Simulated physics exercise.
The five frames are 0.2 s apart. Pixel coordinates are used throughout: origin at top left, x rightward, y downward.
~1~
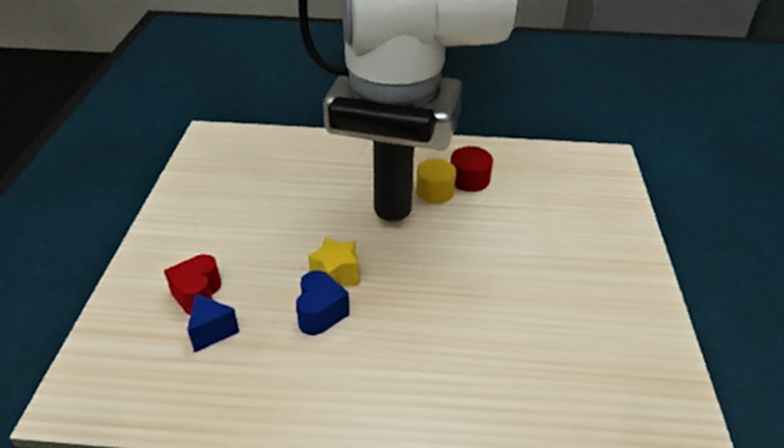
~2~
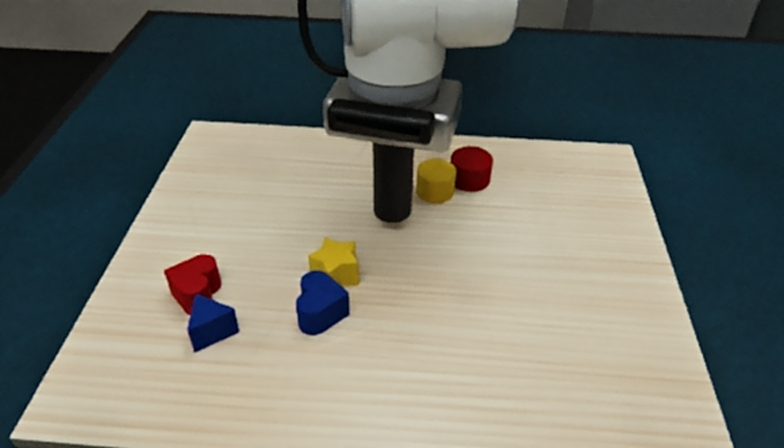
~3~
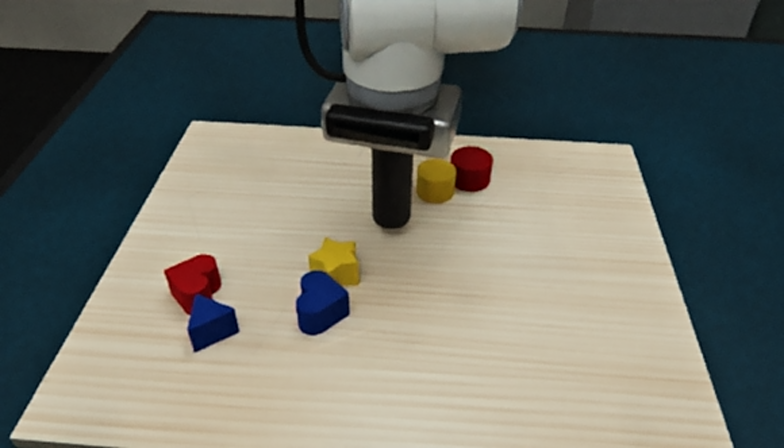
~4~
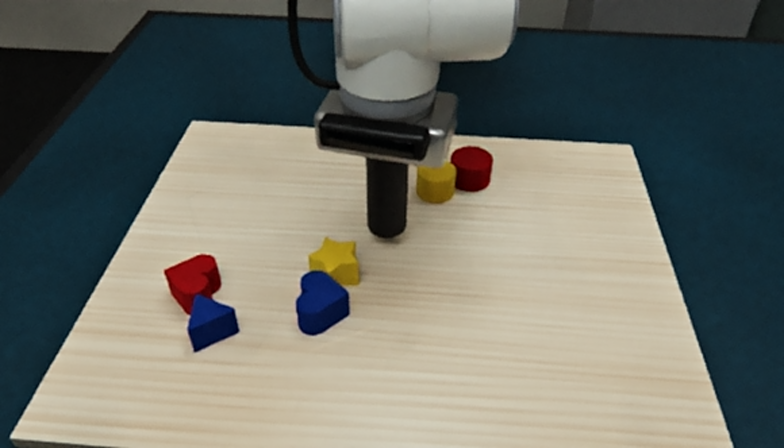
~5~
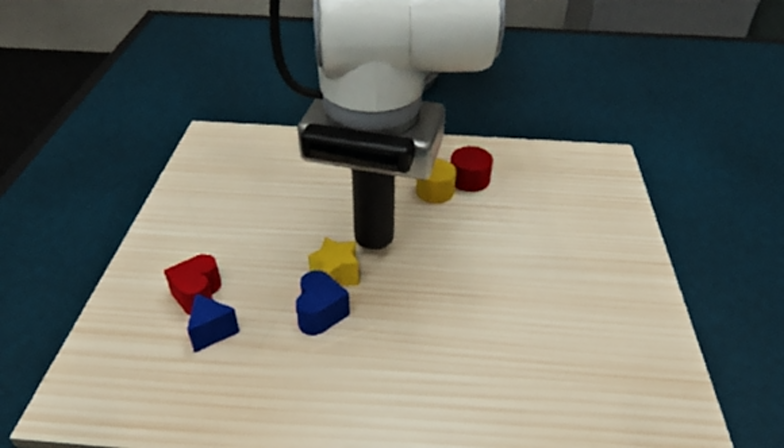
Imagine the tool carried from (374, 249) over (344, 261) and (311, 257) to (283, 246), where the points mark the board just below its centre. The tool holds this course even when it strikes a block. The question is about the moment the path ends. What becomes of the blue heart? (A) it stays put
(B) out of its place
The correct letter is B.
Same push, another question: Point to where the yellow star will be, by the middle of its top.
I'd guess (292, 268).
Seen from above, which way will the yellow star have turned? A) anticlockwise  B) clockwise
Letter A.
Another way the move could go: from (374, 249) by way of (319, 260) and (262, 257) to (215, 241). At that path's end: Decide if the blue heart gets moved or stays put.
It shifts position.
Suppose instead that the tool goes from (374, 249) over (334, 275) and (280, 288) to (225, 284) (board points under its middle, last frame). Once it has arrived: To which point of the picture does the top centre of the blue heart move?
The centre of its top will be at (297, 309).
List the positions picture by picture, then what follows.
In the first frame, lower end of the tool (393, 210), tops of blocks, red heart (192, 272), blue heart (319, 291), yellow star (335, 253).
In the second frame, tool (392, 212), blocks as before.
In the third frame, tool (391, 218), blocks as before.
In the fourth frame, tool (387, 227), blocks as before.
In the fifth frame, tool (374, 238), red heart (192, 272), blue heart (319, 291), yellow star (335, 253).
What follows on the original path. One third of the way, tool (342, 250); blue heart (307, 304), turned 30° anticlockwise; yellow star (308, 265).
Two thirds of the way, tool (309, 245); blue heart (304, 306), turned 40° anticlockwise; yellow star (292, 268), turned 25° anticlockwise.
At the end, tool (281, 234); red heart not moved; blue heart (304, 306), turned 40° anticlockwise; yellow star (292, 268), turned 25° anticlockwise.
